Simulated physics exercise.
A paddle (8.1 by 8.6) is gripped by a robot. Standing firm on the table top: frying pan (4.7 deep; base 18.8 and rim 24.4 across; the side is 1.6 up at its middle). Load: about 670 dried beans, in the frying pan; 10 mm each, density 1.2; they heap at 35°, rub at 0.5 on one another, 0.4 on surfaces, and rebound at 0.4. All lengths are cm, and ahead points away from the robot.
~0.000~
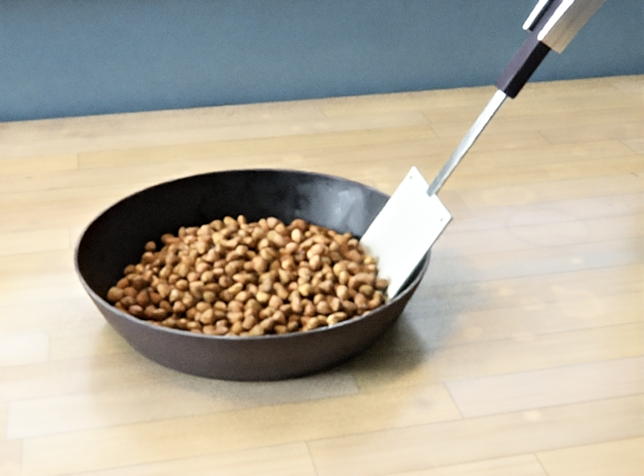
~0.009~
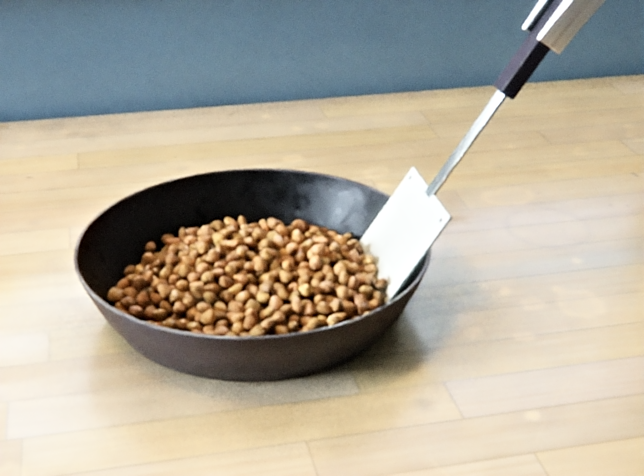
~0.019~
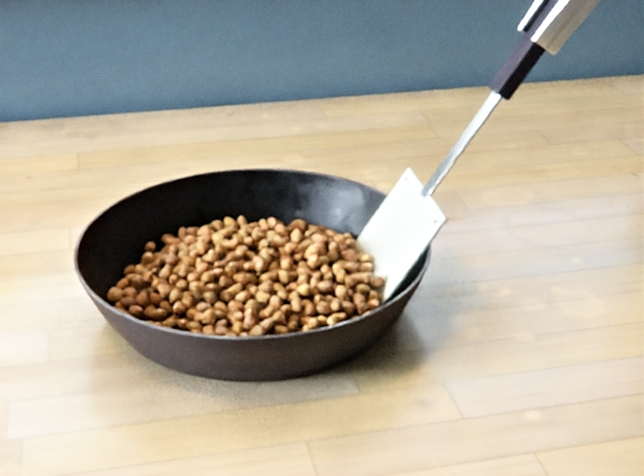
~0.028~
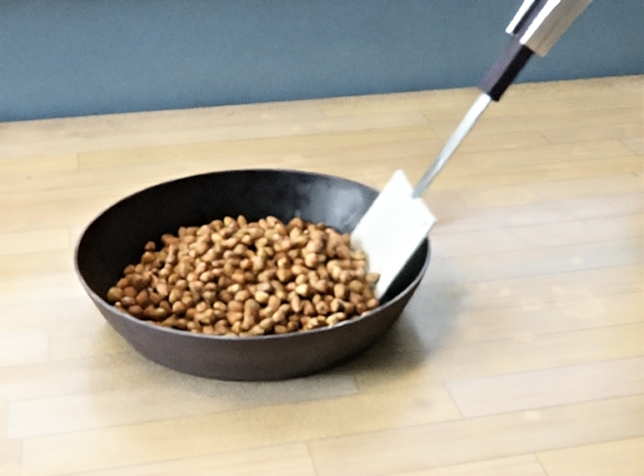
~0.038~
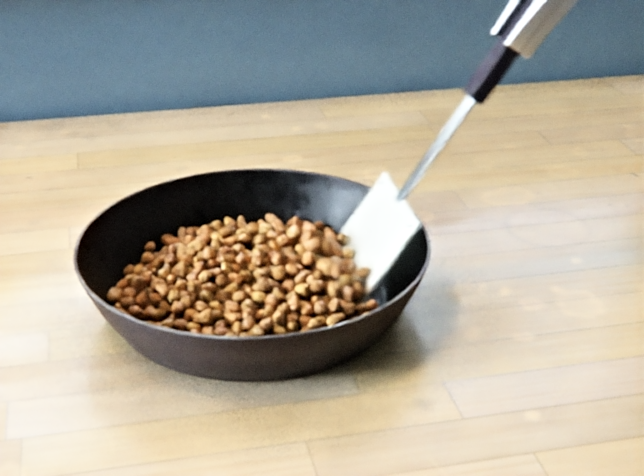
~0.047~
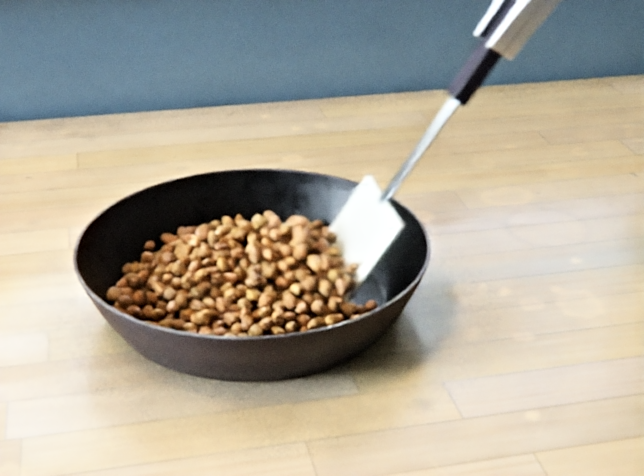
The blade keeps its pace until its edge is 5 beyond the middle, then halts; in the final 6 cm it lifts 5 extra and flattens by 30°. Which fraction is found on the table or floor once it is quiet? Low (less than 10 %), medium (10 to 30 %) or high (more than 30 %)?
Share on the table or floor: Medium (10 to 30 %).
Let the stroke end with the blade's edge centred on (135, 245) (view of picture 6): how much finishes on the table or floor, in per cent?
Some 25 per cent.
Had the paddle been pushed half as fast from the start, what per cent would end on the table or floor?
Then about 0 per cent.
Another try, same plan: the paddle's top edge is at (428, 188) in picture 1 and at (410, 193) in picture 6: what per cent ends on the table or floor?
Some 0 per cent.
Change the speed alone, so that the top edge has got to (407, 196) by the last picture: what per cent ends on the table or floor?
About 0 per cent.
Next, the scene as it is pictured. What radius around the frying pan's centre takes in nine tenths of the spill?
Some 55 cm.
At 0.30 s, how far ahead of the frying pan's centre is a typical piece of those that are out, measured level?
About 24 cm.
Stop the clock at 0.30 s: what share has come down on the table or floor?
About 10 per cent.
By 0.07 s, sloping 55°, highest piece 6 above the table; 666 in the frying pan.
By 0.09 s, sloping 46°, highest piece 7 above the table; 666 in the frying pan.
By 0.30 s, sloping 26°, highest piece 9 above the table; 558 in the frying pan, 75 on the table or floor, 33 on the blade or in flight.
By 1.35 s, sloping 26°, highest piece 5 above the table; 558 in the frying pan, 108 on the table or floor.
Final count, 558 in the frying pan, 108 on the table or floor. That is 16 % on the table or floor.
